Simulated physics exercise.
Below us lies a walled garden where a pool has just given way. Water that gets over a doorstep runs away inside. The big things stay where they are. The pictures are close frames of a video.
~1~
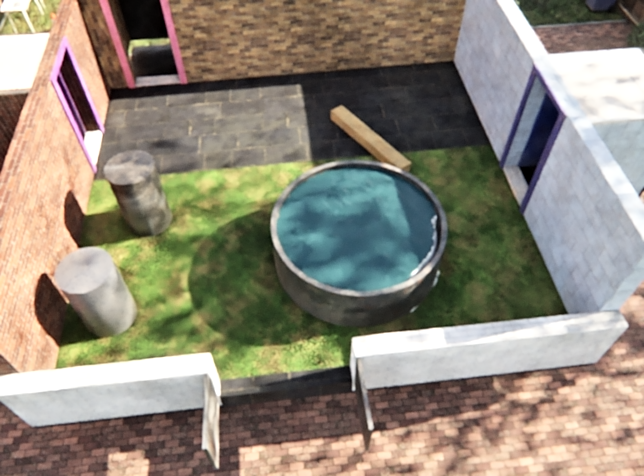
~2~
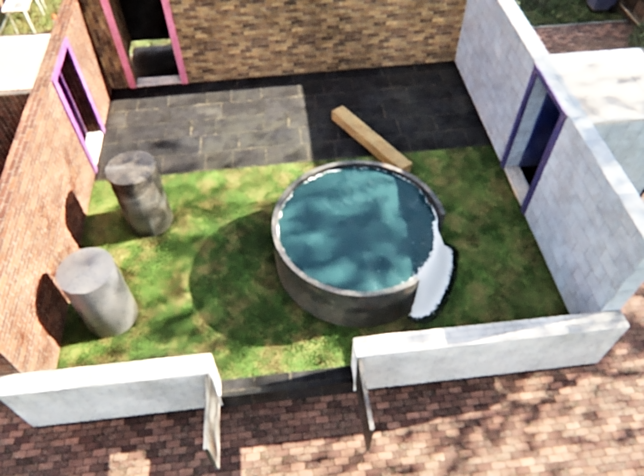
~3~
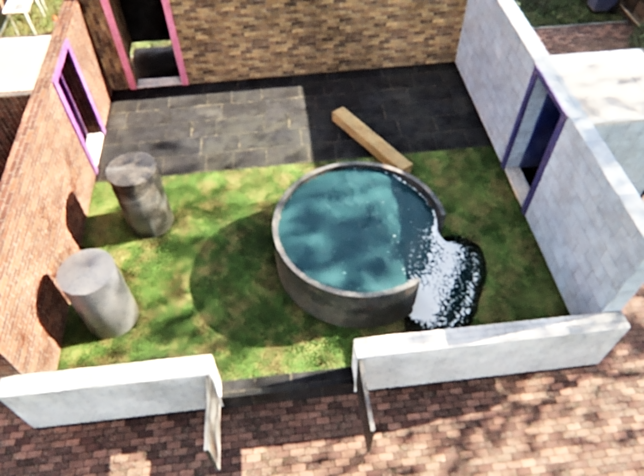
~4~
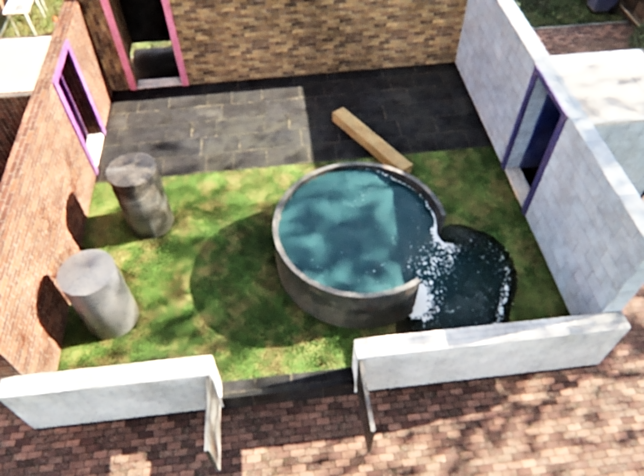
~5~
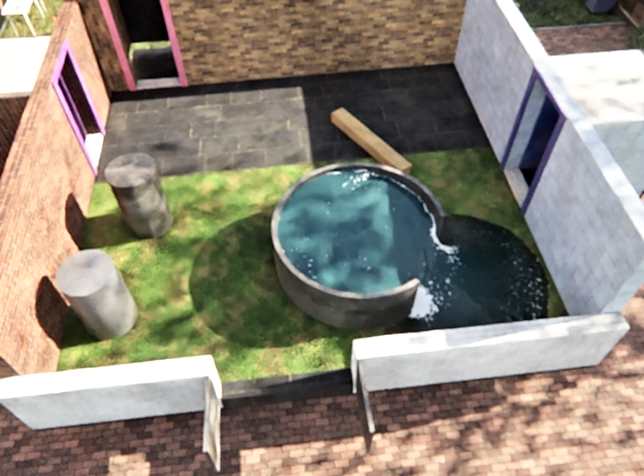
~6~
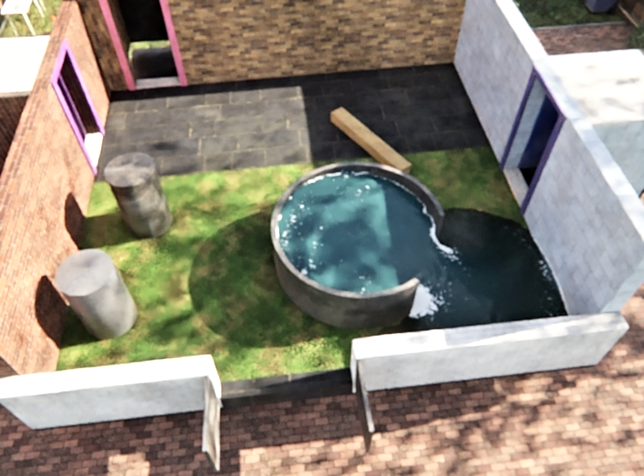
Water burst through the right side of a round tank in a walled garden, poured onto the grass in a white rush, and spread into a dark pool reaching the pale right-hand wall.
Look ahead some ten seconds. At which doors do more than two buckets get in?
In the end: The pink door admits no more than that; the blue door lets in a lot; the purple door admits no more than that.
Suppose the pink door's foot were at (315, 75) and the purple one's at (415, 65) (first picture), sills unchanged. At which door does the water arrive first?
I say the blue one.
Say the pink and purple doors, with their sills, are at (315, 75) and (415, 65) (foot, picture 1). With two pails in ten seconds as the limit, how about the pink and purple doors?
One by one: The pink door passes that mark, the purple door floods.
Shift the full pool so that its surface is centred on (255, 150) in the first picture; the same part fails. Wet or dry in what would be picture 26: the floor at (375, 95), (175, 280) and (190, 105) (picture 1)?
As listed: Clear, clear, dry.
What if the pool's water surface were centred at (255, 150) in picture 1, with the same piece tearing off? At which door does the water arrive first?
It is the door marked blue.
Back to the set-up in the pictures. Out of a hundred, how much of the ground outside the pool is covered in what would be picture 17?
I make it 15 per cent.
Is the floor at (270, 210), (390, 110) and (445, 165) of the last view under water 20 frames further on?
One after the other: Not flooded, flooded, covered.
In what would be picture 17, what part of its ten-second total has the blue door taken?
About 0 per cent.
A moment on, water covers 10 % of the floor; the pink door not reached, the blue door wet at the sill, nothing in, the purple door not reached.
Next, water covers 15 % of the floor; the pink door not reached, the blue door wet at the sill, nothing in, the purple door not reached.
Then, water covers 40 % of the floor; the pink door not reached, the blue door under two buckets in, the purple door not reached.
Later, water covers 70 % of the floor; the pink door not reached, the blue door over two buckets in, the purple door not reached.
In the end, water covers 100 % of the floor; the pink door under two buckets in, the blue door over two buckets in, the purple door under two buckets in.
